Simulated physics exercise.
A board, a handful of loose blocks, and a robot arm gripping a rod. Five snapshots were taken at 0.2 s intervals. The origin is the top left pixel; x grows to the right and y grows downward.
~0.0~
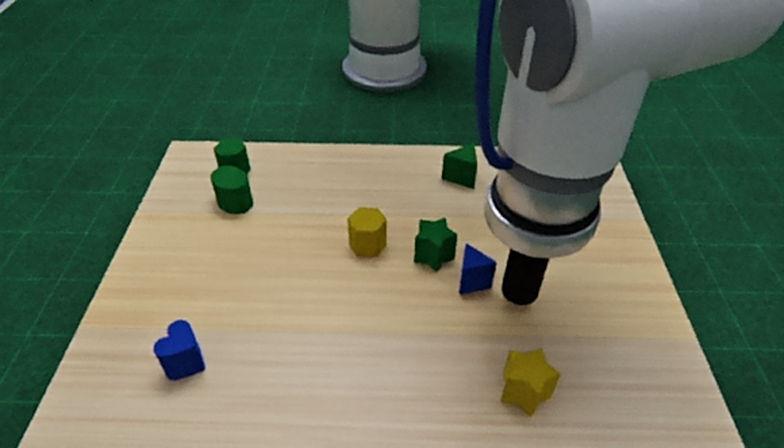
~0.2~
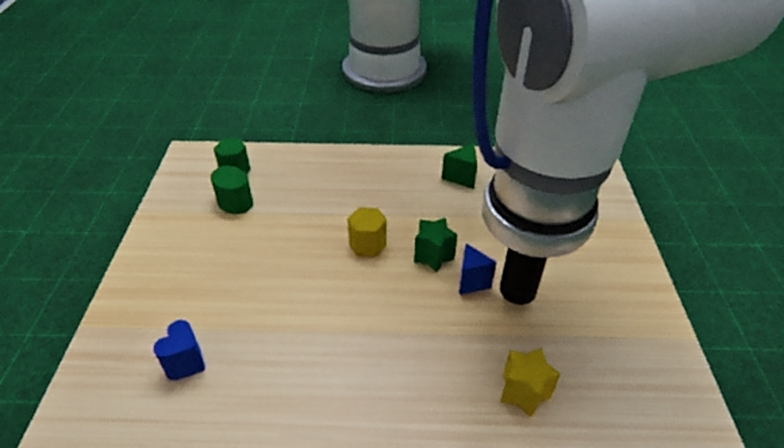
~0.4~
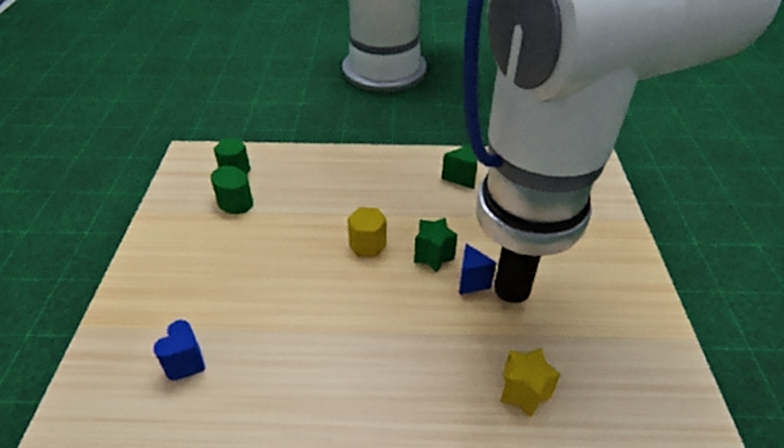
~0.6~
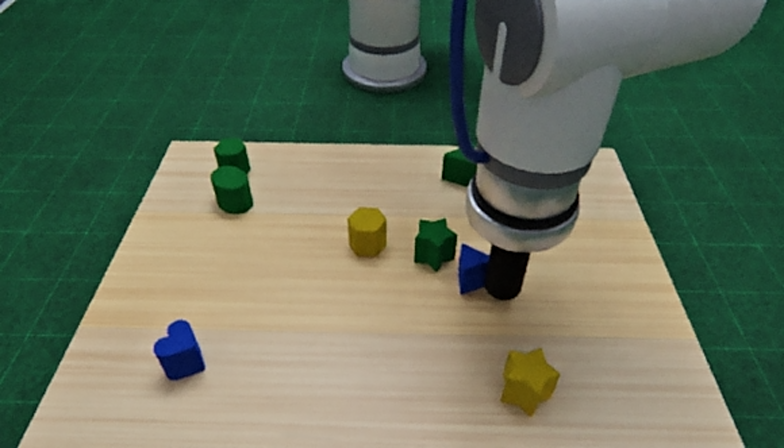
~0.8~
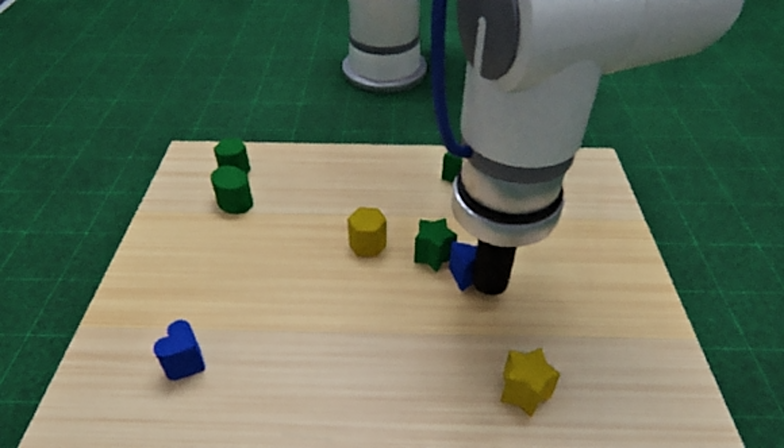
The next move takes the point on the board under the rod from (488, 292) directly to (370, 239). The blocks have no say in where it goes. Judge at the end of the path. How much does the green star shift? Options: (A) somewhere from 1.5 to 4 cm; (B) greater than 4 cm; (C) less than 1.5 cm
I'll go with B - greater than 4 cm.
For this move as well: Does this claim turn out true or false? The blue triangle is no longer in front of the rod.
False.
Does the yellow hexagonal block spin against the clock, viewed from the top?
It seems so.
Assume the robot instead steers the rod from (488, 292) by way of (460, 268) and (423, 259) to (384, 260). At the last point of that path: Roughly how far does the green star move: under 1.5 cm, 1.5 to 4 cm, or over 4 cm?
It gets moved over 4 cm.
What follows on the original path. One third of the way, rod at (447, 262); green star at (410, 215), turned 35° clockwise; blue triangle at (425, 234).
Two thirds of the way, rod at (407, 244); yellow hexagonal block at (357, 216), turned 20° anticlockwise; green star at (398, 197), turned 70° clockwise; blue triangle at (388, 215).
At the end, rod at (370, 228); yellow hexagonal block at (333, 211), turned 65° anticlockwise; green star at (397, 192), turned 90° clockwise; blue triangle at (362, 195), turned 25° clockwise.
